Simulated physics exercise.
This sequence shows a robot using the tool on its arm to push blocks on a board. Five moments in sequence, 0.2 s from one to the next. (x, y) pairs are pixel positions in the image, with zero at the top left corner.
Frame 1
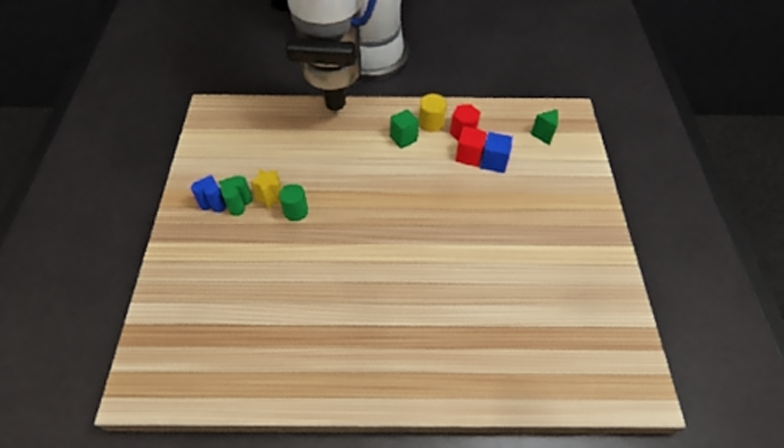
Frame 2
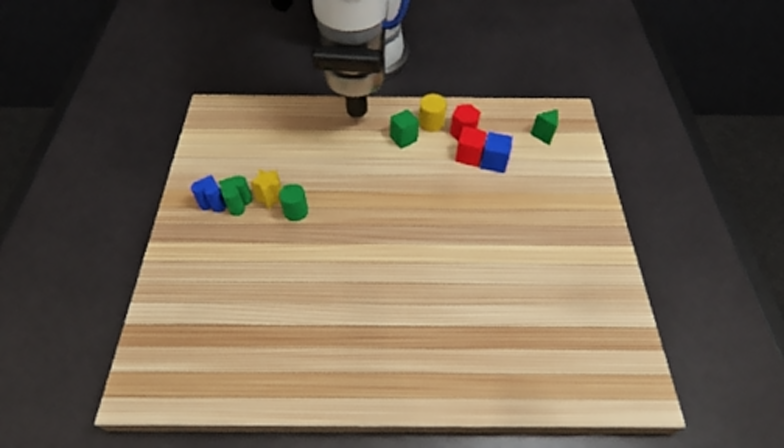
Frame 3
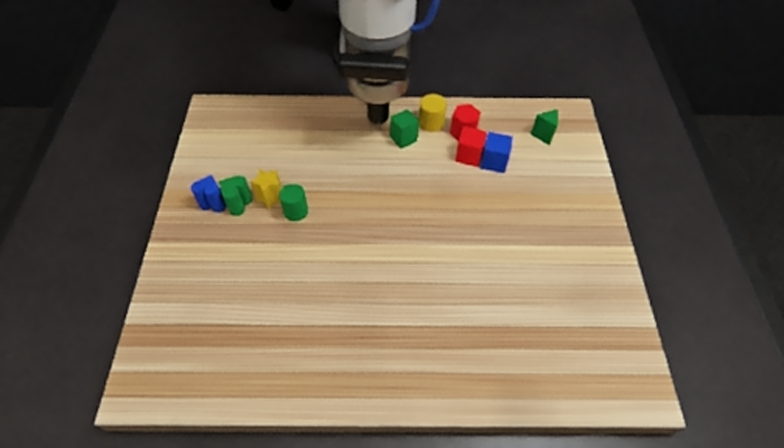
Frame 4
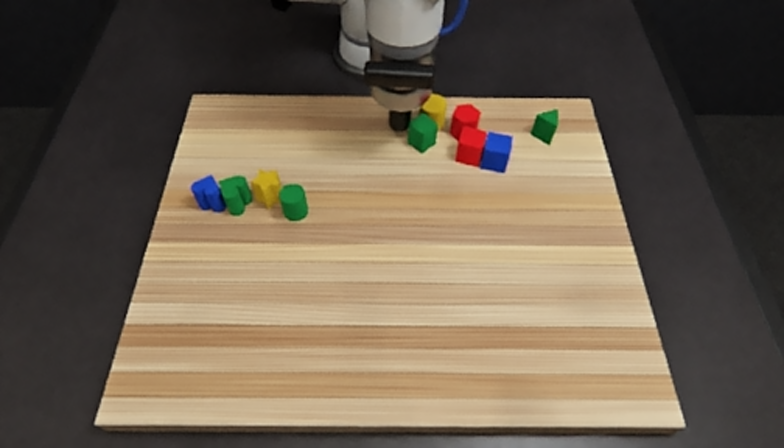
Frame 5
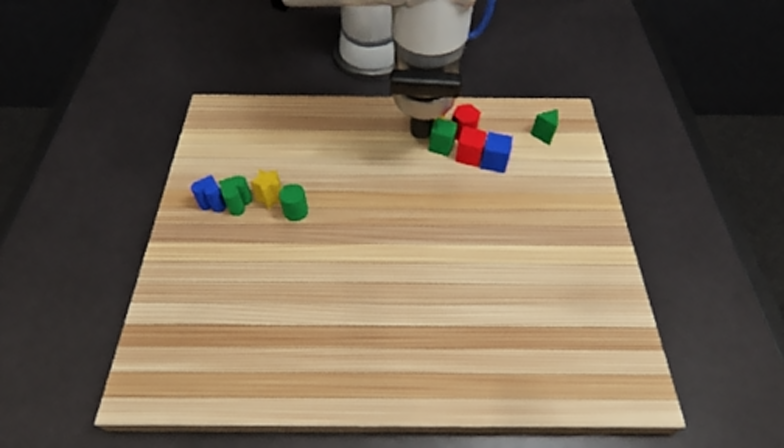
A robot arm reaches over the far edge of a pale striped wooden board on a dark surface, seen from above by a still camera. Green, yellow, red and blue blocks sit near the far edge, with blue, green and yellow ones grouped at left. The arm's dark tip slides right, meets a green block and pushes it right toward the red ones.
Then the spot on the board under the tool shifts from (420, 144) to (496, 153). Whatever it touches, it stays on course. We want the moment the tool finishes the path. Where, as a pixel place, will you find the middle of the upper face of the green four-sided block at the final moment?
It comes to (525, 139).
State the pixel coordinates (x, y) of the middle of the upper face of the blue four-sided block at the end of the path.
Around (567, 165).
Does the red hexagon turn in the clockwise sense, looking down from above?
Final answer: No.
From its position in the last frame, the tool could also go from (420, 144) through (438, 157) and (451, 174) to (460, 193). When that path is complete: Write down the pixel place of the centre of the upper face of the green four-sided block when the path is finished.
I'd expect the centre of its top face to be at (475, 148).
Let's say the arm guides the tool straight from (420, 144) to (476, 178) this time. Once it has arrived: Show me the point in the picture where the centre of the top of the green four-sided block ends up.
Somewhere near (503, 155).
On the path given first. One third of the way, tool at (447, 135); green four-sided block at (471, 130); red hexagon at (470, 111), turned 20° anticlockwise; red four-sided block at (493, 140); blue four-sided block at (517, 147).
Two thirds of the way, tool at (474, 138); green four-sided block at (498, 135); red hexagon at (472, 111), turned 30° anticlockwise; red four-sided block at (519, 147); blue four-sided block at (544, 156), turned 15° clockwise.
At the end, tool at (499, 142); green four-sided block at (525, 139), turned 15° clockwise; red hexagon at (472, 111), turned 30° anticlockwise; red four-sided block at (544, 153), turned 20° clockwise; blue four-sided block at (567, 165), turned 20° clockwise.
